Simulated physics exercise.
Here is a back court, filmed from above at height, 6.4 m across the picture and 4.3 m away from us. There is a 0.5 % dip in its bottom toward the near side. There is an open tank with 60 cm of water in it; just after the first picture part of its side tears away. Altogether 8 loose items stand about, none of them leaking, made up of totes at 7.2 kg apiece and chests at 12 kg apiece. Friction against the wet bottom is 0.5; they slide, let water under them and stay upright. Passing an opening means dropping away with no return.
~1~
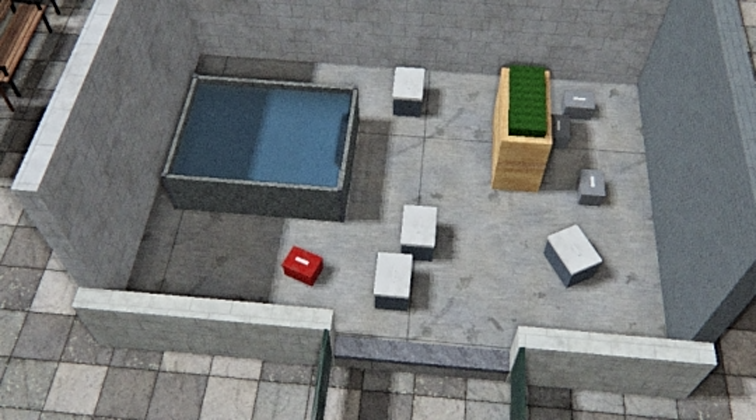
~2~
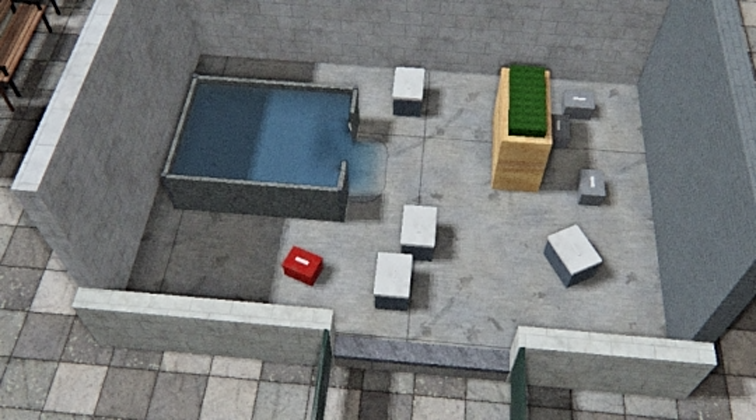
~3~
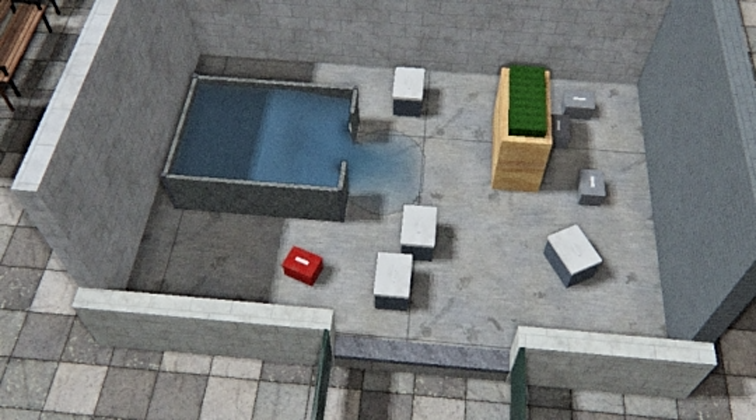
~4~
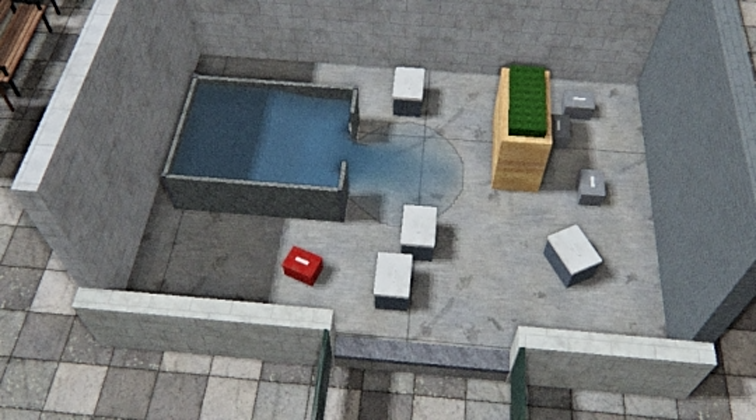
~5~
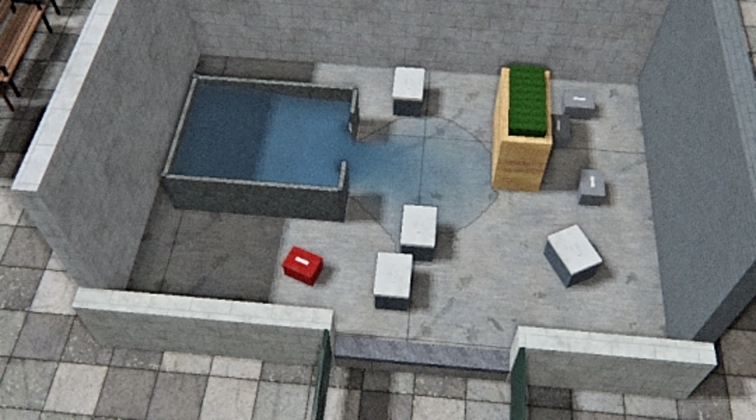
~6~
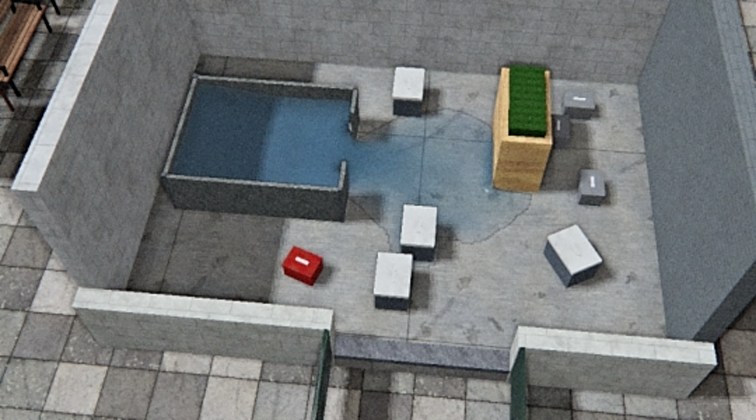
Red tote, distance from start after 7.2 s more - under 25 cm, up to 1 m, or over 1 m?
Under 25 cm.
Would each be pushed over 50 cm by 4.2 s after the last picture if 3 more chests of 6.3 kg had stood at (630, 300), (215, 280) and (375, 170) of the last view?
First outside the limit, then inside the limit, then outside the limit.
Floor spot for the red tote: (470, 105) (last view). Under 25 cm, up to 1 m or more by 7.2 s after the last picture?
Well, it is shoved a long way.
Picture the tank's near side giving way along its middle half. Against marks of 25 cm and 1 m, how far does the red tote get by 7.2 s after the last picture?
In that case the red tote gets carried off.
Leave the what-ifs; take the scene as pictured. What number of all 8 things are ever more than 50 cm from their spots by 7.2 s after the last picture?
Tally: 6.
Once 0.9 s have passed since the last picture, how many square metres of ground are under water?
Around 12 m2 of it.
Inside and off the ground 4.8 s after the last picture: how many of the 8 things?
My tally comes to 4.
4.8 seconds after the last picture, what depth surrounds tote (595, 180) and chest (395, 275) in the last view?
Around 9 cm and 3 cm.
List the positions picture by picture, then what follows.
The first frame shows the red tote at (302, 261), on the bottom; 3.4 m2 under water; 0 of 8 have shifted.
The second frame shows the red tote at (302, 261), on the bottom; water covers 3.8 m2; 0 of 8 have shifted.
The third frame shows the red tote at (302, 261) rests on the ground; water covers 4.5 m2; 0 of 8 have shifted.
The fourth frame shows the red tote at (302, 261) rests on the ground; 5.3 m2 under water; 0 of 8 have shifted.
The fifth frame shows the red tote at (302, 261), on the bottom; water covers 6.2 m2; 0 of 8 have shifted.
The sixth frame shows the red tote at (302, 261), on the bottom; 6.9 m2 under water; 0 of 8 have shifted.
Then, 0.9 s after the last picture the red tote is near (302, 261), 0.0 m from its start, aground; 0 of 8 are out; 0 afloat.
Then, 2.8 s after the last picture the red tote is near (302, 261), 0.0 m from its start, aground; 0 of 8 are out; 1 afloat.
Then, 4.8 s after the last picture the red tote is near (302, 261), 0.0 m from its start, aground; 0 of 8 are out; 4 afloat.
Then, 7.2 s after the last picture the red tote is near (302, 261), 0.0 m from its start, aground; 1 of 8 are out; 3 afloat.
